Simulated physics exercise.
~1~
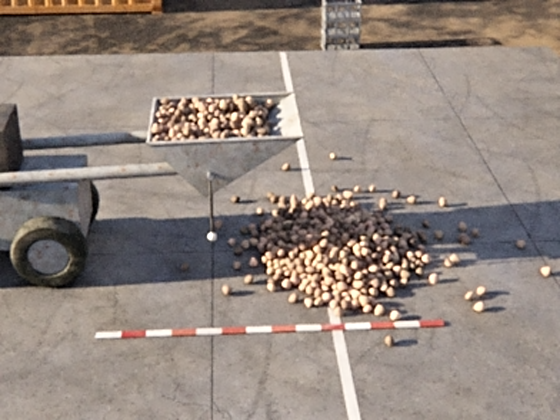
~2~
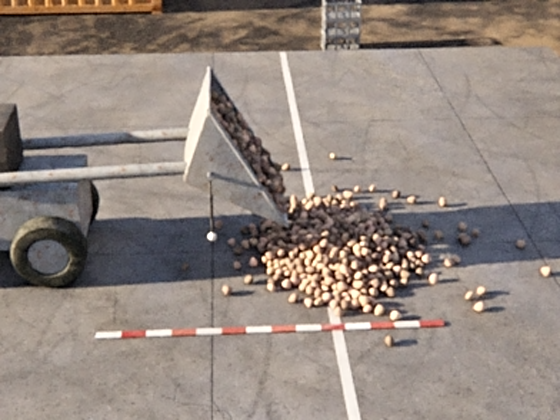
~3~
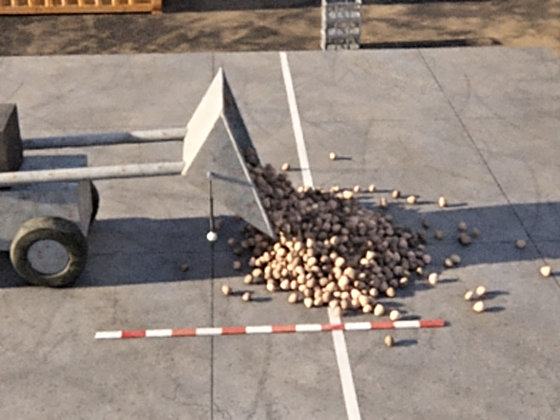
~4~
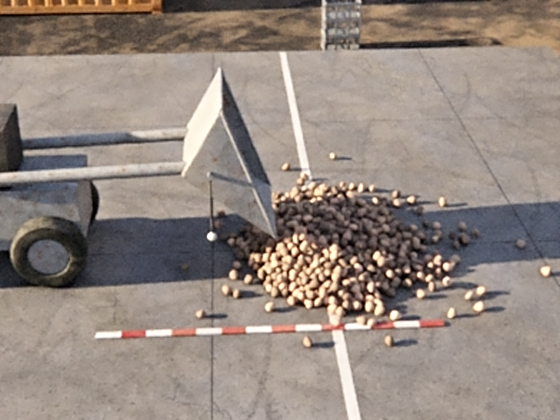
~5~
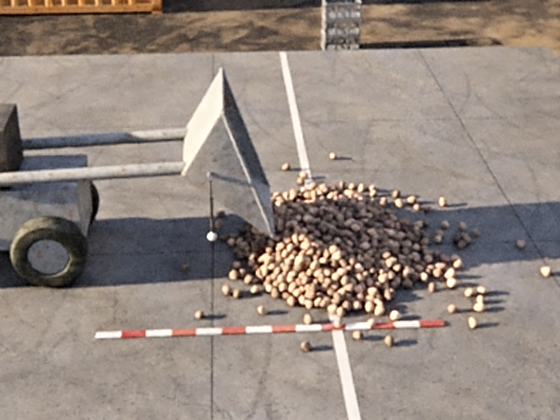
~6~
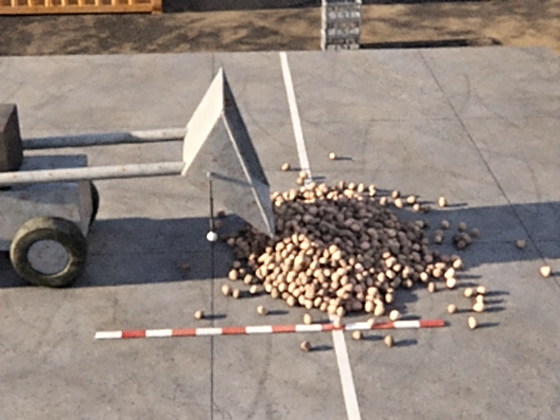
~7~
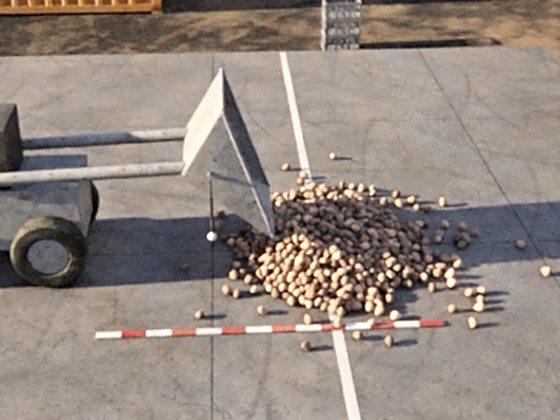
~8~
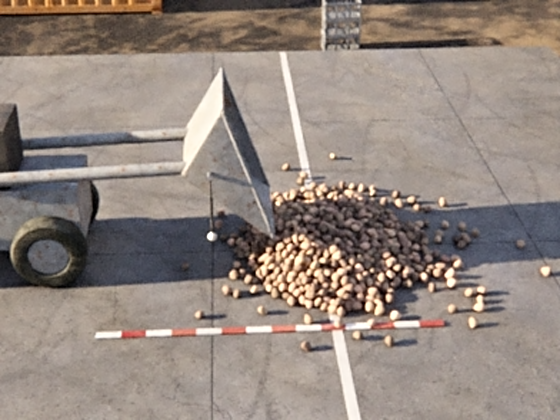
Metal bucket on a wheeled loader tipping its load of rounded stones onto an existing pile, which spreads wider across a white line.
